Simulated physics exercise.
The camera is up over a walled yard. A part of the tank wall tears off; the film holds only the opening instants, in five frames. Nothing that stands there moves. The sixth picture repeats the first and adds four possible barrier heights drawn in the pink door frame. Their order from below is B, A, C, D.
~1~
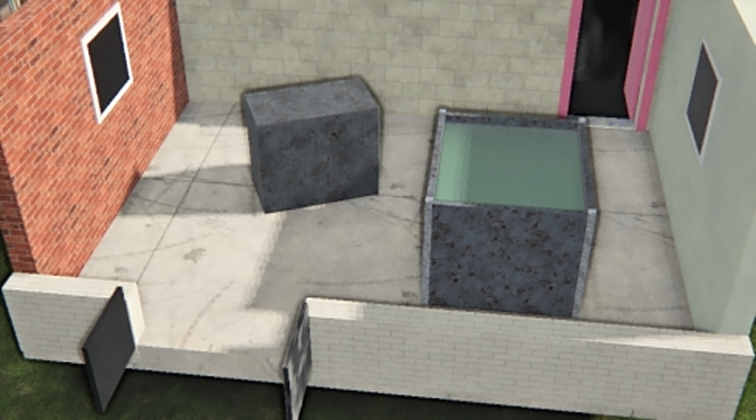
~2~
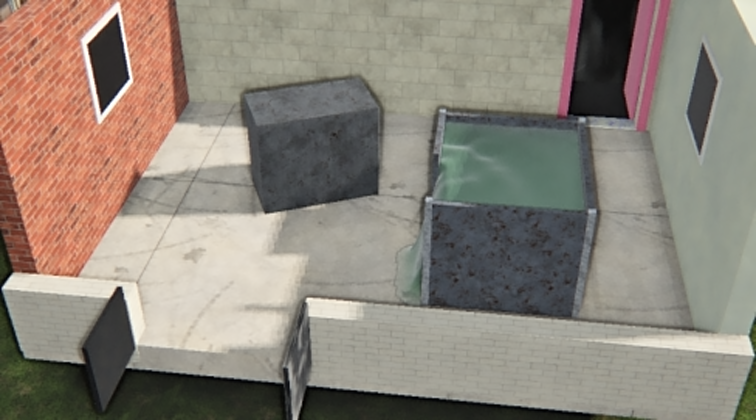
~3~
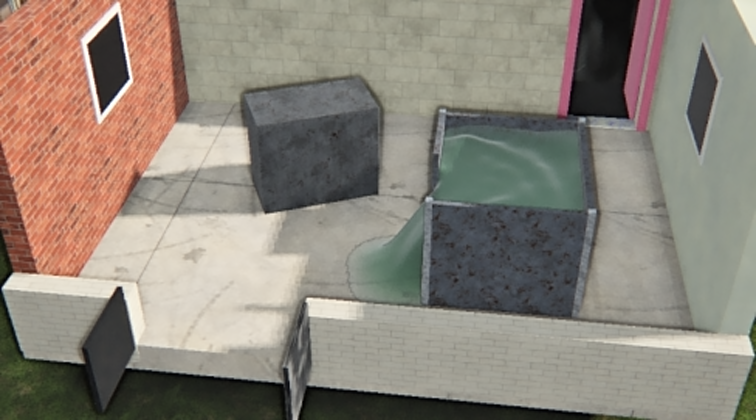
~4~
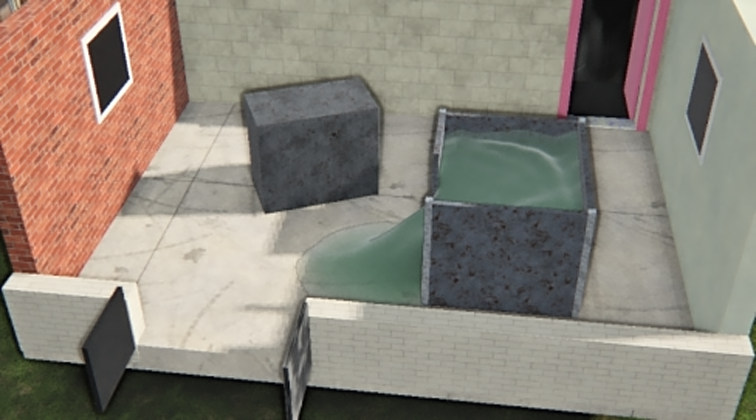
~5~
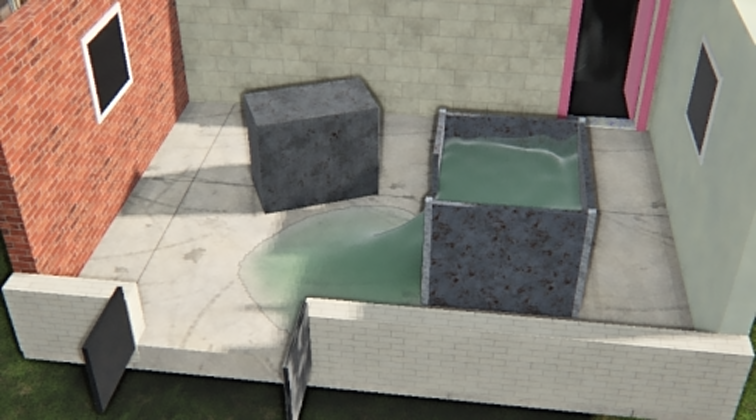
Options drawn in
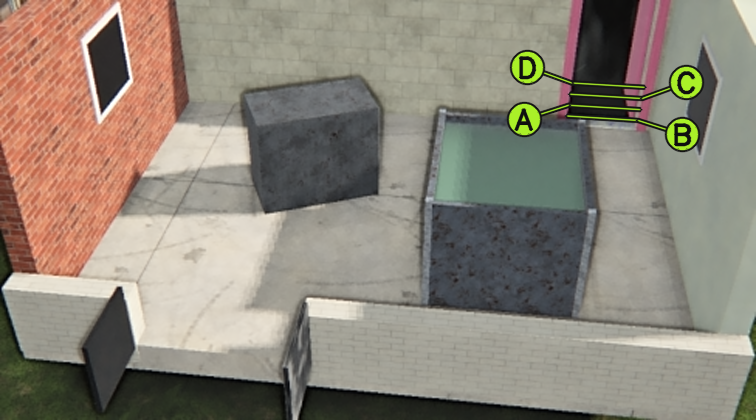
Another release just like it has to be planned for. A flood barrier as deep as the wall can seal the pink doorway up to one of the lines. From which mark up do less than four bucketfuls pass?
I would pick mark B.
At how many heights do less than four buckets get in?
All of them.
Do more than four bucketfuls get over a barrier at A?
No, not at all.
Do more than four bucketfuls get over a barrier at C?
No, that is safe.
On the marked copy, A at (604, 107); B at (602, 118); C at (606, 96); D at (607, 85); from the bottom up B, A, C, D.
With A, nothing gets over.
With B, nothing gets over.
With C, nothing gets over.
With D, nothing gets over.
